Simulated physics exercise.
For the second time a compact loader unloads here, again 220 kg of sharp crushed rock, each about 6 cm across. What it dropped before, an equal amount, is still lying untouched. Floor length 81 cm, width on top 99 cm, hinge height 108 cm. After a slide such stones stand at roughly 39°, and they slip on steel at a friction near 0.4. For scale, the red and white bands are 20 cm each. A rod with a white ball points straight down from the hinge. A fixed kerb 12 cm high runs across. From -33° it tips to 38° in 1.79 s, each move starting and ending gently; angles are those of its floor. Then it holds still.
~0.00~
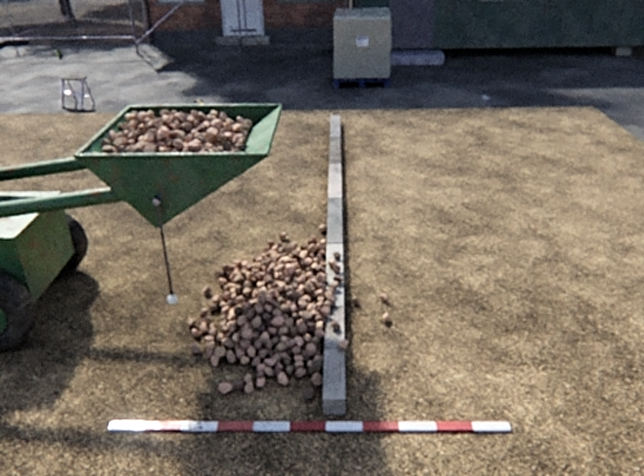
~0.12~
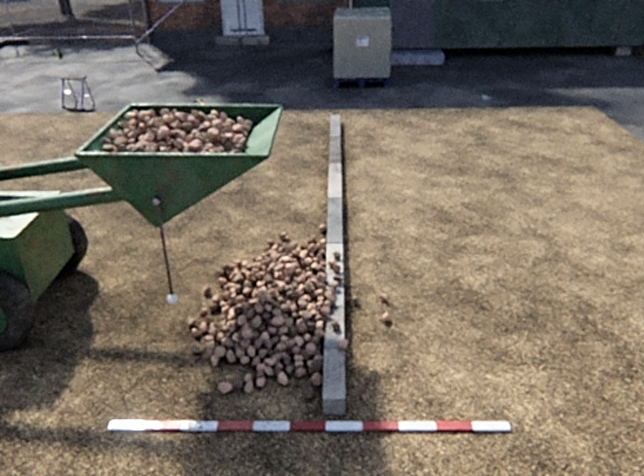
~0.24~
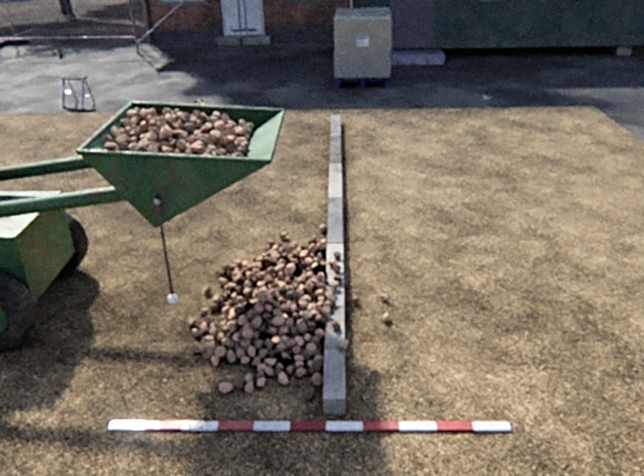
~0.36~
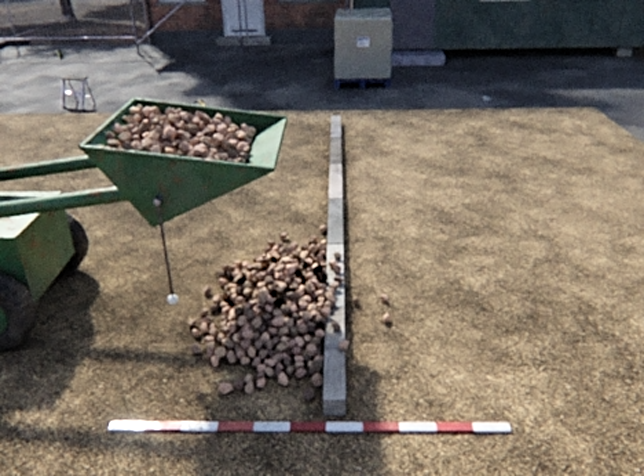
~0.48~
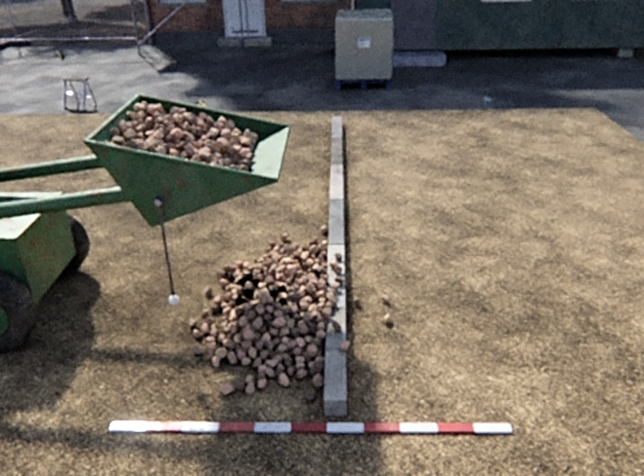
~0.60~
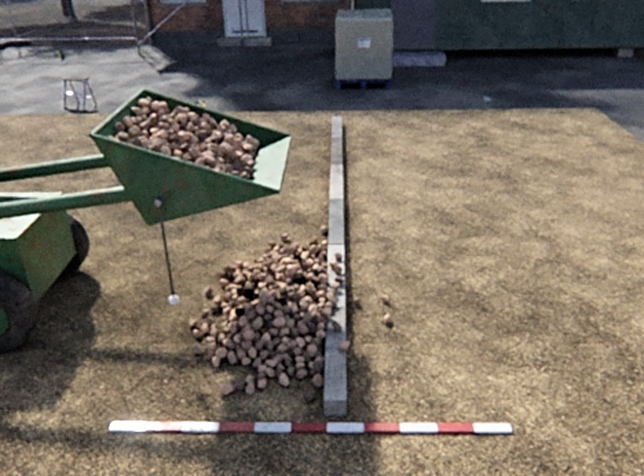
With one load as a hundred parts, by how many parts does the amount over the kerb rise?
Close to 22 parts in a hundred.
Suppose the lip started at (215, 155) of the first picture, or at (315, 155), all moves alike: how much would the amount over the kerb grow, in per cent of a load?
About 0 and 75 per cent.
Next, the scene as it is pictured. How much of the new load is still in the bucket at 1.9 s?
About 45 per cent.
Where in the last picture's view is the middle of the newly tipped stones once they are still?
Their middle is at about (309, 287).
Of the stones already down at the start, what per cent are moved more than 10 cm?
Roughly 0 per cent of them.
After 1.3 s the floor is at 27°; in per cent of one load, 100 in the bucket, 100 on this side of the kerb, 0 over the kerb; the foremost stones are at (353, 298).
After 1.9 s the floor is at 38°; in per cent of one load, 47 in the bucket, 152 on this side of the kerb, 0 over the kerb; the foremost stones are at (354, 298).
After 2.2 s the floor is at 38°; in per cent of one load, 8 in the bucket, 182 on this side of the kerb, 10 over the kerb; the foremost stones are at (394, 309).
After 4.6 s the floor is at 38°; in per cent of one load, 0 in the bucket, 178 on this side of the kerb, 22 over the kerb; the foremost stones are at (438, 315). Net gain over the kerb, 22.
